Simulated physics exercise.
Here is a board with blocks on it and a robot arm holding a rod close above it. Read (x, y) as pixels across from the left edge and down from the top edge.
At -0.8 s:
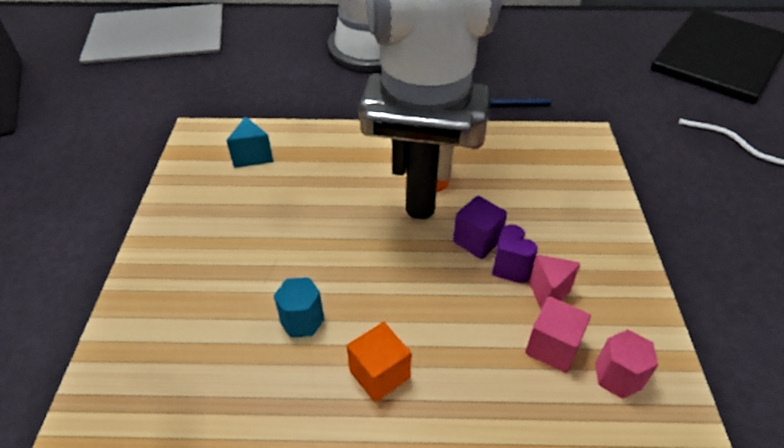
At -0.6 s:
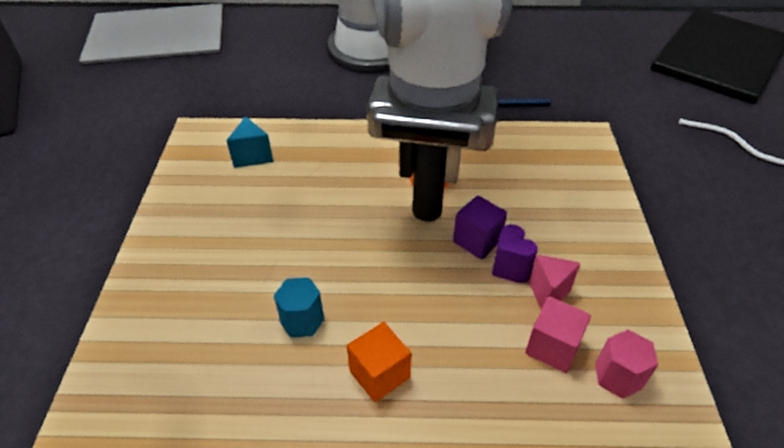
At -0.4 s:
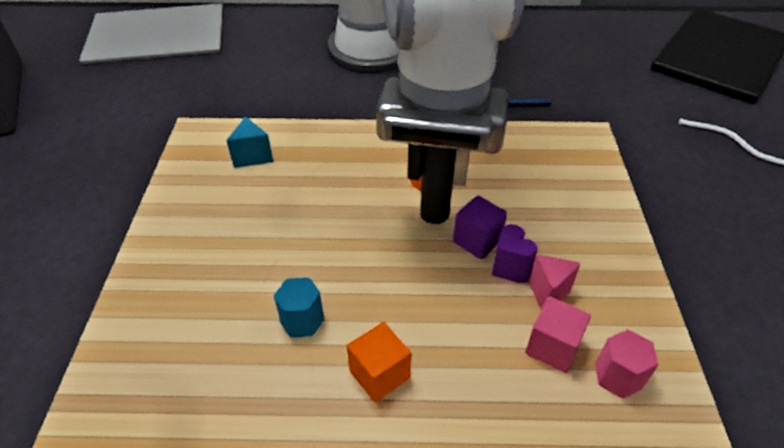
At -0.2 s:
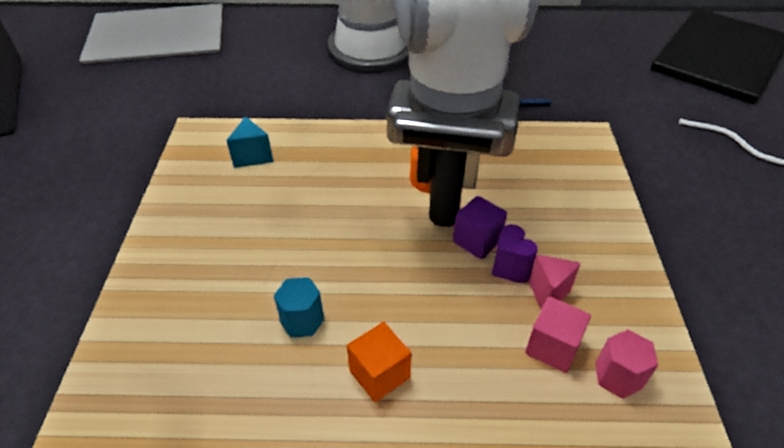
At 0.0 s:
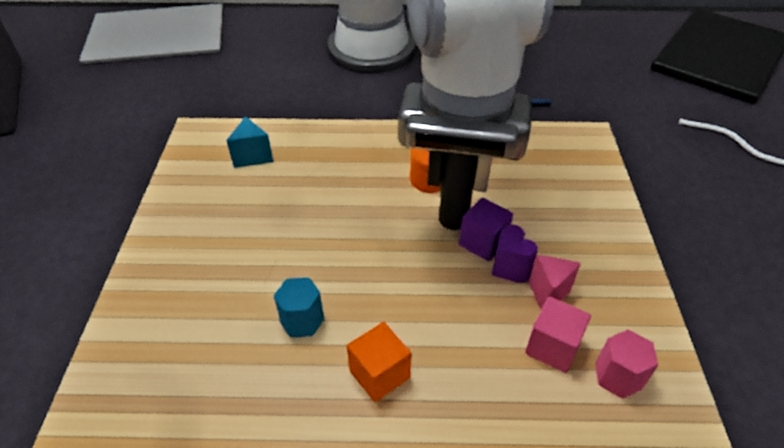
On a striped wooden board scattered with colored blocks, a robot arm moved its black rod slowly to the right, then nudged the purple cube slightly right while the other blocks stayed put.
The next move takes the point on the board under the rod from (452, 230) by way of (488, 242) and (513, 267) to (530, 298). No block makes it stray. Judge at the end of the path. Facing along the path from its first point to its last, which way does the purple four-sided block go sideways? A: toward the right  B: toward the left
B
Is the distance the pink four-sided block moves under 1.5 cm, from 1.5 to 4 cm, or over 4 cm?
Short of 1.5 cm.
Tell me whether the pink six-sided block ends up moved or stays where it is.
Not moved.
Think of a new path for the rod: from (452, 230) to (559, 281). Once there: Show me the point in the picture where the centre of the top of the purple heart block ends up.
Just about (590, 284).
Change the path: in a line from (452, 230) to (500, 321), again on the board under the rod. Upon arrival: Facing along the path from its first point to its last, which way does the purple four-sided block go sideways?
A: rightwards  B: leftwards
I'll go with B - leftwards.
What follows on the original path. One third of the way, rod at (491, 233); purple four-sided block at (530, 224), turned 15° anticlockwise; purple heart block at (545, 255), turned 75° clockwise; pink three-sided block at (567, 279), turned 40° anticlockwise.
Two thirds of the way, rod at (516, 257); purple four-sided block at (555, 229), turned 40° anticlockwise; purple heart block at (552, 260), turned 85° clockwise; pink three-sided block at (570, 283), turned 45° anticlockwise.
At the end, rod at (533, 288); purple four-sided block at (556, 230), turned 40° anticlockwise; purple heart block at (573, 271), turned 80° clockwise; pink three-sided block at (590, 298), turned 40° anticlockwise; pink four-sided block still; pink six-sided block still.
